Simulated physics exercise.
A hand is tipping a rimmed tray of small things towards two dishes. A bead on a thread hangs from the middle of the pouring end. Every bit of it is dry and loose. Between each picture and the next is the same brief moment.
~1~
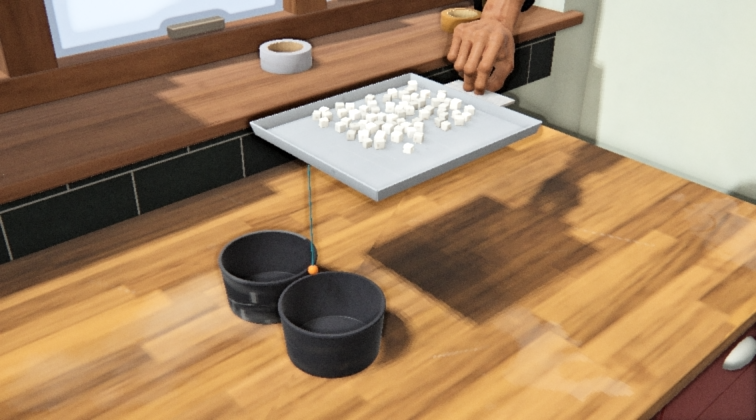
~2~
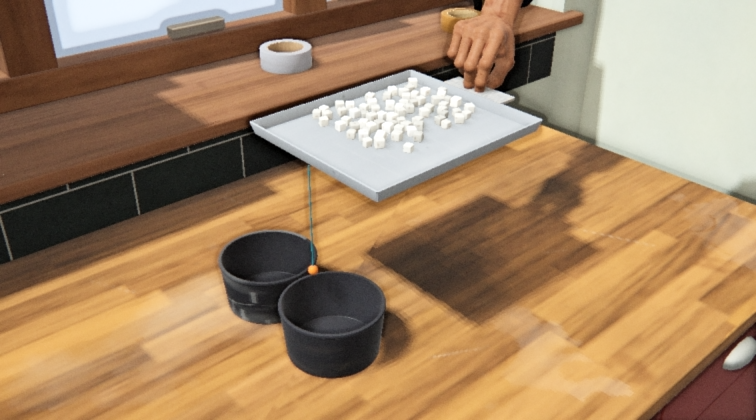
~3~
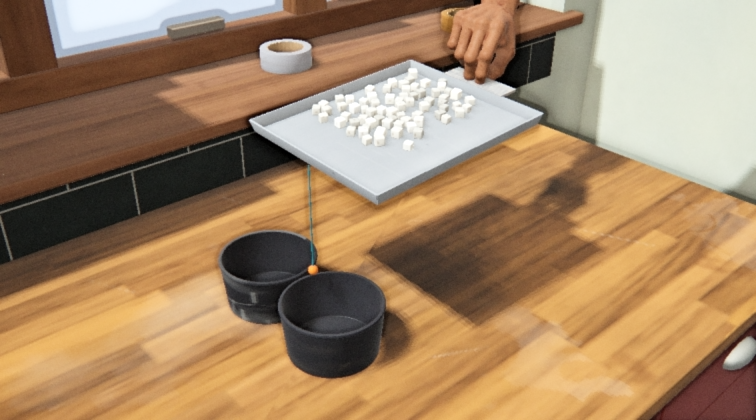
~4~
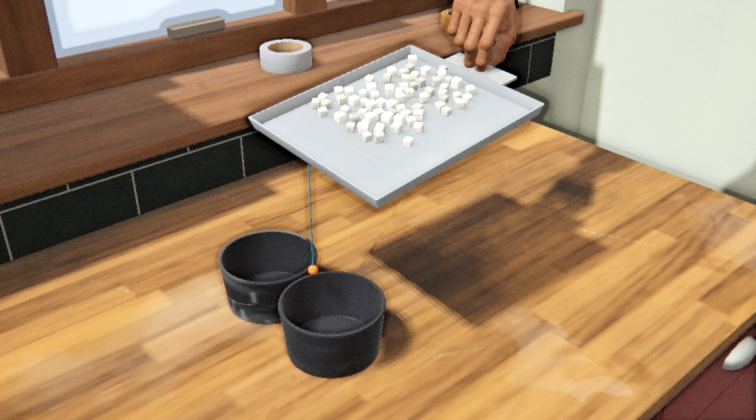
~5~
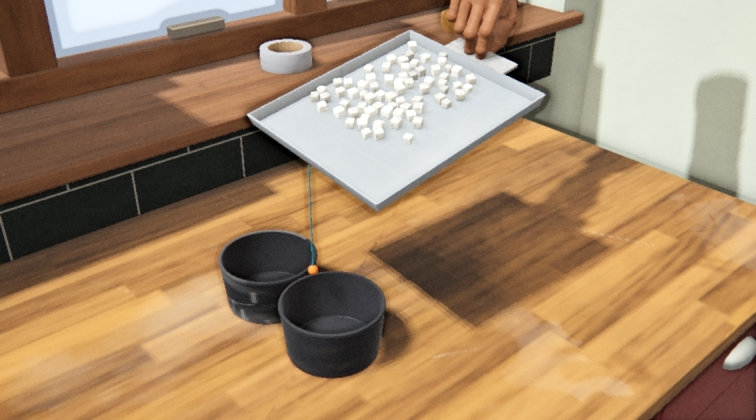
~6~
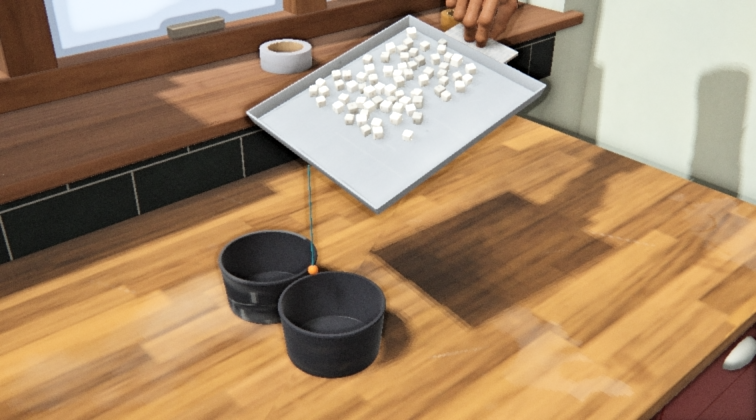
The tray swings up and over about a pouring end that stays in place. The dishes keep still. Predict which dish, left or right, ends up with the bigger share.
Dish on the right.
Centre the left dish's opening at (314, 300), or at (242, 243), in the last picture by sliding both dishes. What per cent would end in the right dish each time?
Close to 40 in a hundred first, close to 10 in a hundred second.
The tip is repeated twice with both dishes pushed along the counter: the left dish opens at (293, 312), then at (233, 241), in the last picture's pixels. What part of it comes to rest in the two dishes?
In turn about 40 and about 0 percent.
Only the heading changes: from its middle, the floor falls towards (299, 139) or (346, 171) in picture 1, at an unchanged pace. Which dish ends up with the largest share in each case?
Well, the dish on the left side comes out on top first, and then the dish on the right side does.
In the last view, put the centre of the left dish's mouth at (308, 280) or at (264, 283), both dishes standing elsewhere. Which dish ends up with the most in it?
At the first spot the right-side one comes out ahead, at the second spot the right-side one.
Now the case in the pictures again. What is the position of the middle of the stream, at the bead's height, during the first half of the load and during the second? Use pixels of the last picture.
Around (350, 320), followed by around (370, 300).
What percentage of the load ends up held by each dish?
Left dish 0 per cent; right dish 40 per cent.
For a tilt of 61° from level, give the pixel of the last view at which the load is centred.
In the last view the centre sits at roughly (366, 191).
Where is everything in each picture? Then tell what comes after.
Corners of the pouring end near (255, 123) and (377, 188), level; middle of the load near (392, 119), sugar cubes; left dish near (230, 291); right dish near (291, 342); bead on its thread near (313, 270), in the first frame.
Corners of the pouring end near (255, 122) and (377, 189), level; middle of the load near (392, 118), in the second frame.
Corners of the pouring end near (254, 120) and (377, 192), tipped barely, lowest at the right corner; middle of the load near (392, 113), in the third frame.
Corners of the pouring end near (254, 117) and (377, 196), tipped a little, lowest at the right corner; middle of the load near (392, 105), in the fourth frame.
Corners of the pouring end near (253, 114) and (377, 200), tipped a little, lowest at the right corner; middle of the load near (391, 98), in the fifth frame.
Corners of the pouring end near (251, 112) and (377, 204), tipped clearly, lowest at the right corner; middle of the load near (391, 91); left dish near (230, 291); right dish near (291, 342), in the sixth frame.
Shortly afterwards, tray tipped steeply; near two thirds on the tray; near a quarter in the air.
Next, tray tipped right over; near half on the tray; a little in the right dish; near a quarter outside both; only a few in the air.
Some moments later, tray tipped past a quarter turn; near half in the right dish; near half outside both.
In the end, tray tipped past a quarter turn; near half in the right dish; none at all in the left dish; near half outside both.
